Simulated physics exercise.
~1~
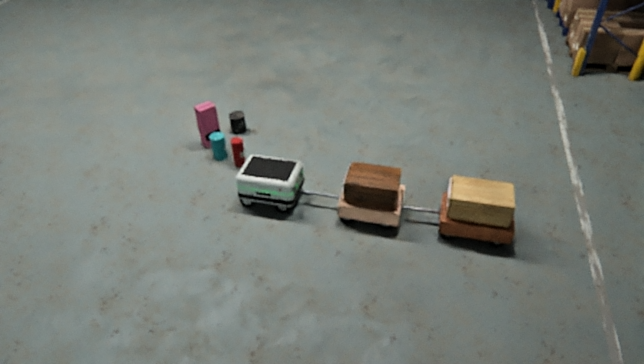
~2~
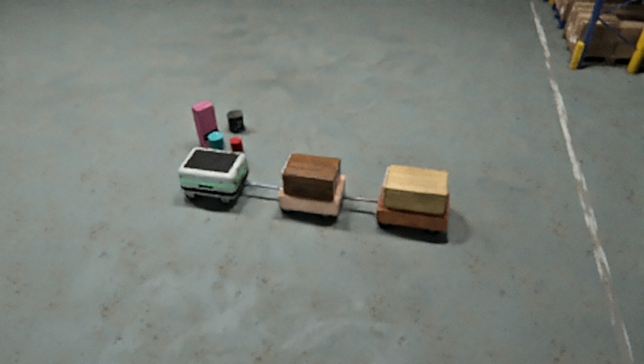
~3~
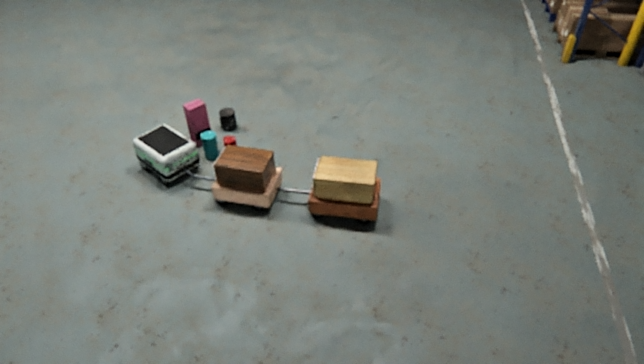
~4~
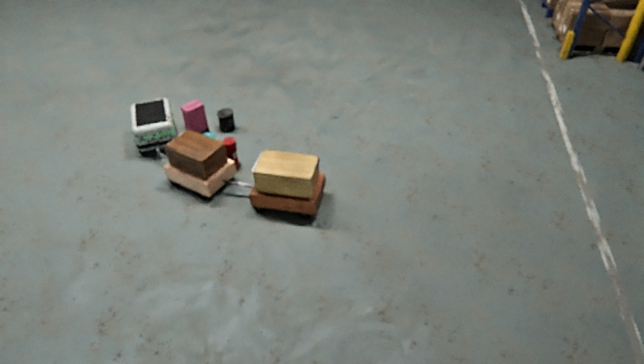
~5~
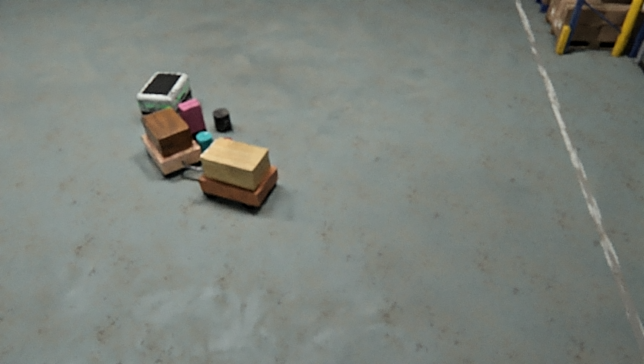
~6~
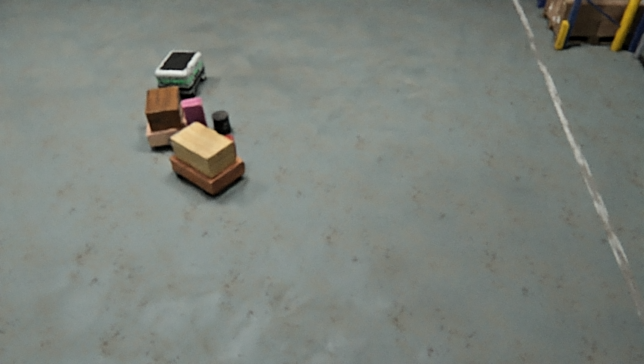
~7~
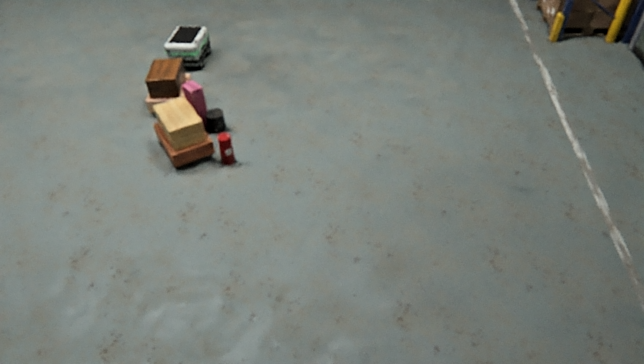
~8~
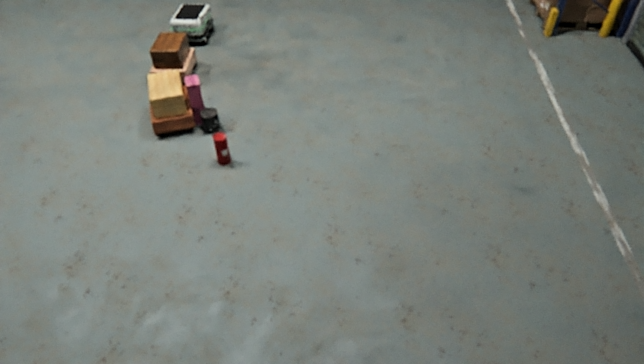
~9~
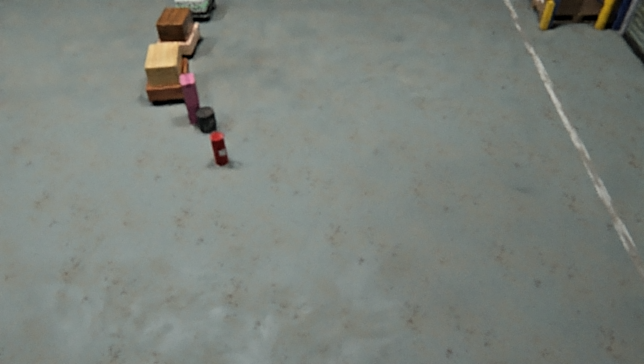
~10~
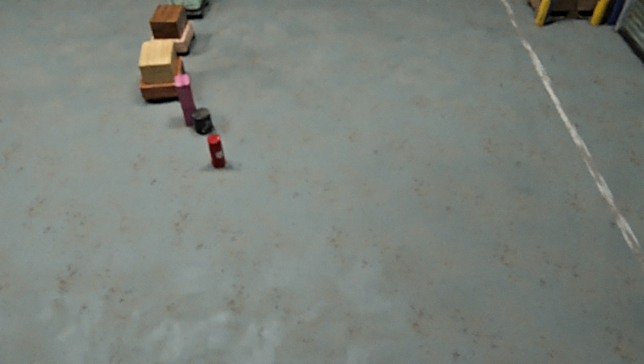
A small white and green tug pulled two carts loaded with wooden boxes leftward, then curved around a cluster of objects and headed away toward the top, nearly leaving view, with the pink box, black pail and red canister still standing behind the train.
